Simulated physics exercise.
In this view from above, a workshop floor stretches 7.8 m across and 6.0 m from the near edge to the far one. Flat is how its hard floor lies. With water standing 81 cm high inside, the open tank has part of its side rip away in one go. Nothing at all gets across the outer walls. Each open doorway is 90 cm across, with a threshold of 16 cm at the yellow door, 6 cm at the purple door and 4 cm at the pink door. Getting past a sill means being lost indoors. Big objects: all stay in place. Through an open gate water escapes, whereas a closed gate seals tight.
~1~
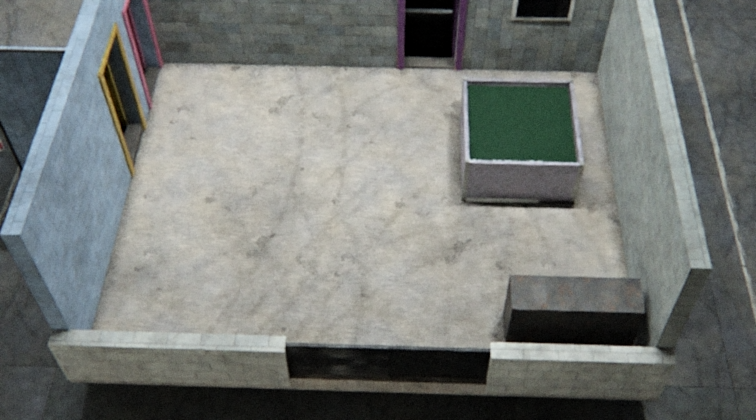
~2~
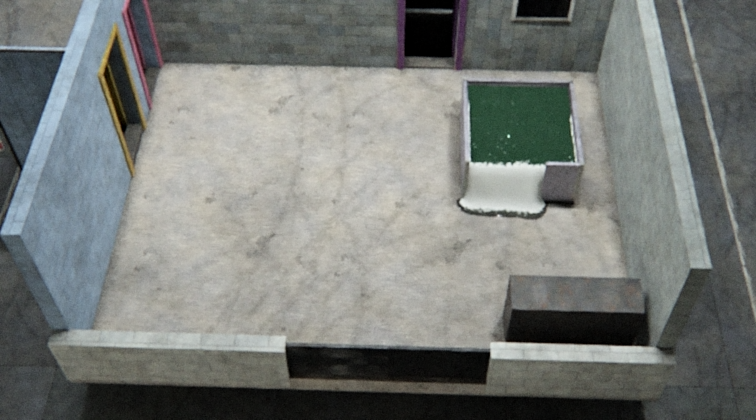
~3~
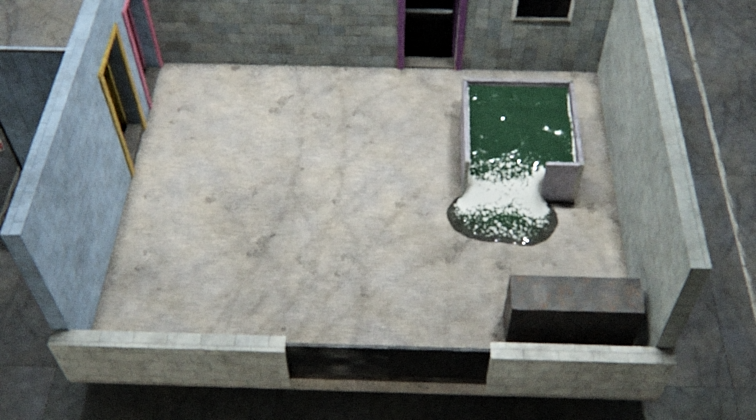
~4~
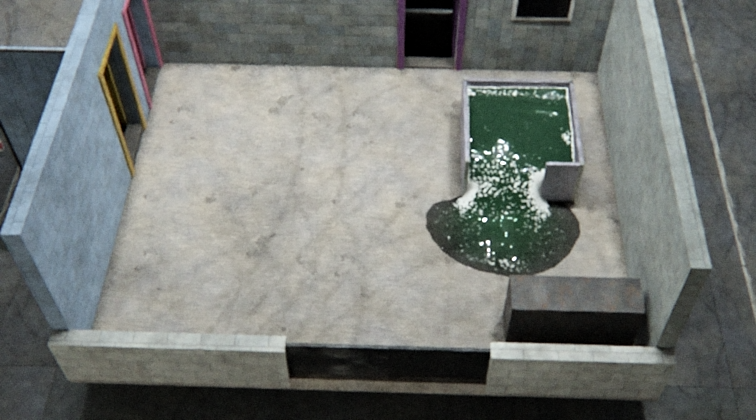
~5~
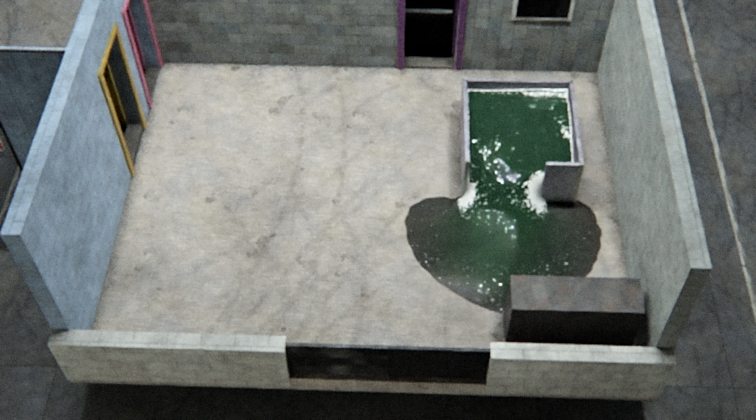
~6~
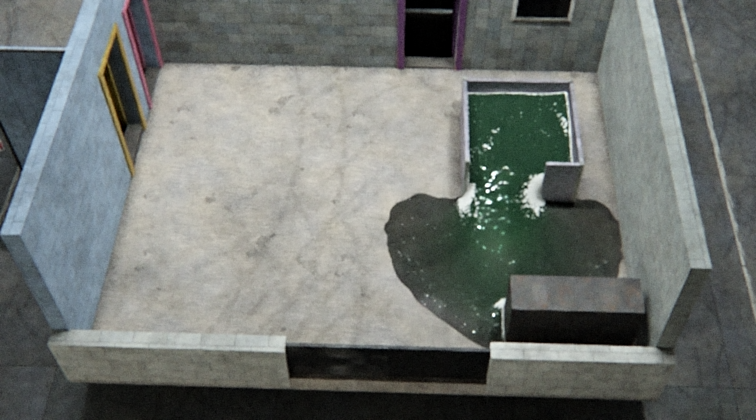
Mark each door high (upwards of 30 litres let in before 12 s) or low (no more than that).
Marks: Yellow door low, purple door low, pink door high.
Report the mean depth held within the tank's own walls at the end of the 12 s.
Average depth: About 5 cm.
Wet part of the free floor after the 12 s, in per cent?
Wet share: About 100 %.
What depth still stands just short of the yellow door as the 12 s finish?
I'd put it at around 4.5 cm deep.
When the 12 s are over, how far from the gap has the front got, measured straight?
Roughly 6.6 m.
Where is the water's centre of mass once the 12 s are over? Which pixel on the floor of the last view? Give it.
It lies at roughly (337, 190) in pixels.
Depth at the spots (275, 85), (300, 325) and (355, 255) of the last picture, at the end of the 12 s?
Around 6 cm, 4 cm and 2 cm.
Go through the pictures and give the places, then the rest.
The open tank at (521, 124) is whole and still, 81 cm deep, in the first frame.
The front is at (460, 201), 0.7 m from the gap at (504, 185); 0.3 m2 of floor is under water; 81 cm left at the back of the open tank, in the second frame.
Water pours out at (504, 187) and has run 0.9 m, to (540, 237); deepest outside 50 cm, 80 cm at the open tank's back, in the third frame.
The front is at (527, 273), 1.4 m from the gap at (503, 188); 2.4 m2 of floor is under water; 72 cm left at the back of the open tank, in the fourth frame.
The front is at (517, 310), 2.1 m from the gap at (503, 189); 4.3 m2 of floor is under water; 68 cm left at the back of the open tank, in the fifth frame.
Water pours out at (503, 189) and has run 2.6 m, to (485, 342); deepest outside 45 cm, 68 cm at the open tank's back, in the sixth frame.
A moment later water covers 25 % of the floor and is deepest (40 cm) near (521, 303); yellow door not reached, purple door not reached, pink door not reached.
Soon after water covers 30 % of the floor and is deepest (34 cm) near (621, 306); yellow door not reached, purple door not reached, pink door not reached.
Next water covers 45 % of the floor and is deepest (28 cm) near (98, 357); yellow door not reached, purple door not reached, pink door not reached.
Later on water covers 85 % of the floor and is deepest (14 cm) near (86, 356); yellow door 5 cm at the sill, 0 L in, purple door 2 cm at the sill, 0 L in, pink door 6 cm at the sill, 2 L in.
At the end water covers 100 % of the floor and is deepest (10 cm) near (149, 114); yellow door 4 cm at the sill, 0 L in, purple door 7 cm at the sill, 5 L in, pink door 10 cm at the sill, 68 L in.
